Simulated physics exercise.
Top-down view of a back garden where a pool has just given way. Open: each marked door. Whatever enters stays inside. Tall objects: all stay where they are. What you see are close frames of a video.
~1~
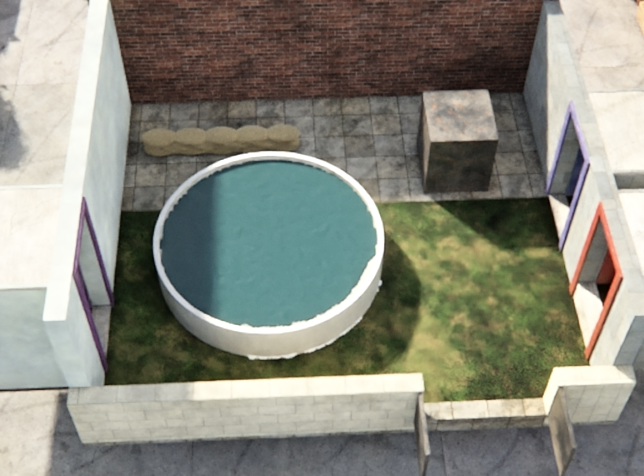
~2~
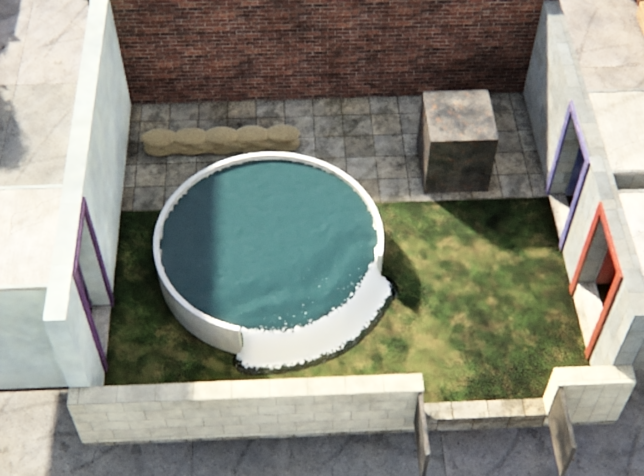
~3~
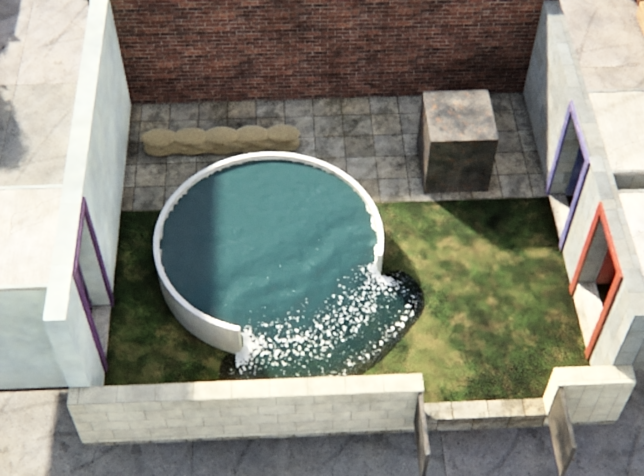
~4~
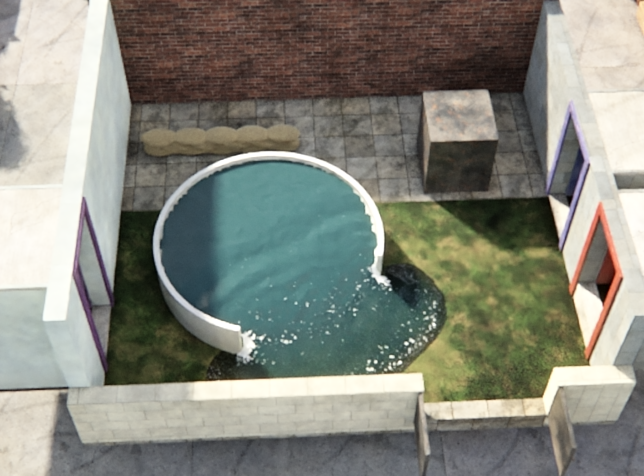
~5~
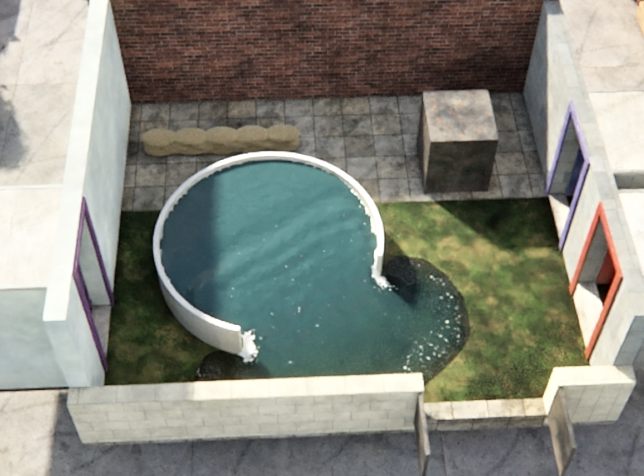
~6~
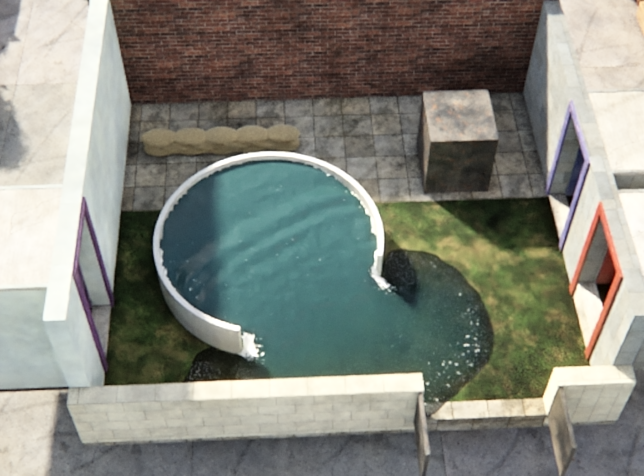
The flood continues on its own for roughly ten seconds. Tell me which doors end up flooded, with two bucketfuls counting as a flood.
Most likely the blue door will exceed two buckets; most likely the red door will not exceed two buckets; most likely the purple door will exceed two buckets.
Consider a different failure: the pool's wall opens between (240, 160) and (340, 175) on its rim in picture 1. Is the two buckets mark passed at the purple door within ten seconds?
Purple door: Remains below.
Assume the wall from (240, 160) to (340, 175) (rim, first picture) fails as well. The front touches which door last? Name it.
That would be the one in red.
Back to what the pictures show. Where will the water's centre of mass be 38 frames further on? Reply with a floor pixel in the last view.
Close to (339, 275).
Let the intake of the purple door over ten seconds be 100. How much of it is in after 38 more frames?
It would be roughly 65 percent of the ten-second total.
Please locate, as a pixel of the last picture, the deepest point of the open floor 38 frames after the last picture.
Check roughly (519, 104).
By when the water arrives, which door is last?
Answer: The one in blue.
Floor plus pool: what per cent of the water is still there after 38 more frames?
80 %.
A moment on, water covers 30 % of the floor; the blue door not reached, the red door not reached, the purple door not reached.
Next, water covers 40 % of the floor; the blue door not reached, the red door wet at the sill, nothing in, the purple door wet at the sill, nothing in.
Then, water covers 50 % of the floor; the blue door wet at the sill, nothing in, the red door wet at the sill, nothing in, the purple door under two buckets in.
Later, water covers 80 % of the floor; the blue door over two buckets in, the red door wet at the sill, nothing in, the purple door over two buckets in.
In the end, water covers 95 % of the floor; the blue door over two buckets in, the red door wet at the sill, nothing in, the purple door far over two buckets in.
